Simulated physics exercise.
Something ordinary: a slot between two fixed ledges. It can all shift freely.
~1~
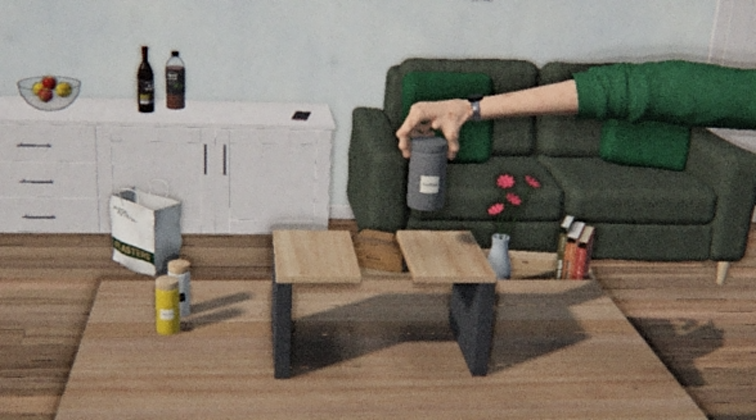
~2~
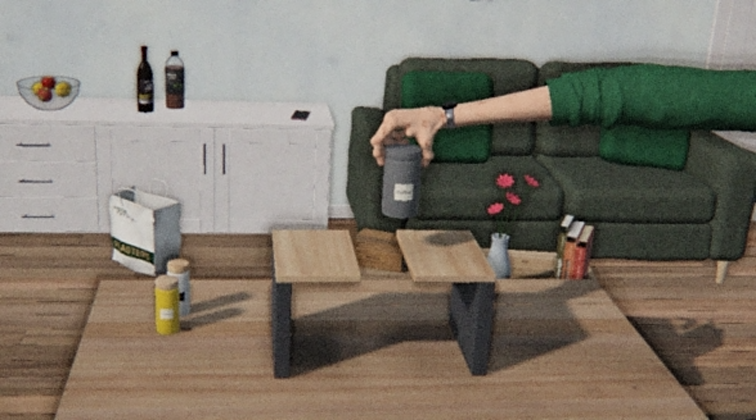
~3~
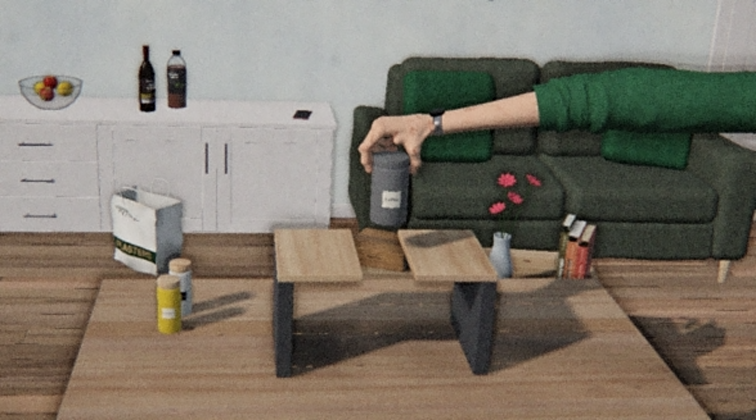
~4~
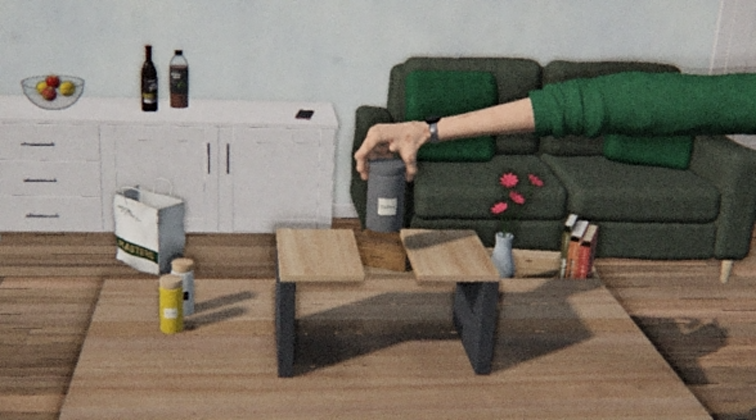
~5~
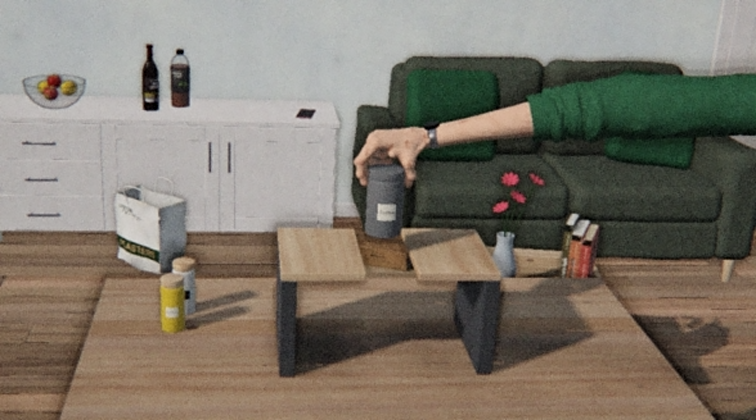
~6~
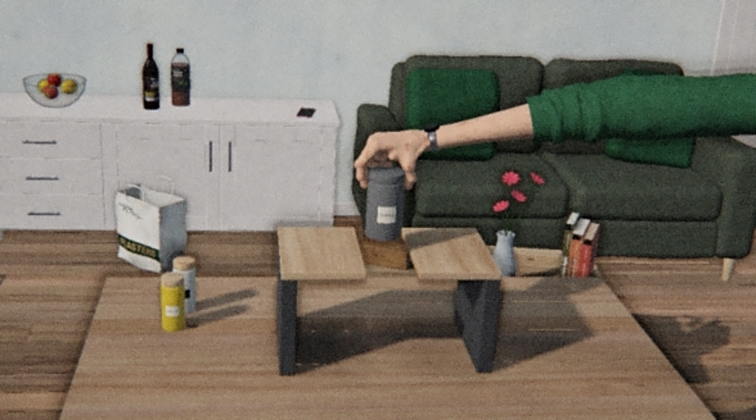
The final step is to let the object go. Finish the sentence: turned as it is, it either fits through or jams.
Turned as it is, it fits through.
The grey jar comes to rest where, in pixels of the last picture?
Looks like it settles somewhere around (378, 318).
Then, 0.20 s after the last picture, grey jar slid about its own width near (384, 227).
Then, 0.30 s after the last picture, grey jar slid well along near (380, 295).
Then, 0.40 s after the last picture, grey jar slid well along near (379, 307).
At rest, moved from the start, grey jar; the other 2 in place. Seen from the same camera at the end, grey jar near (378, 318). The jar drops through.
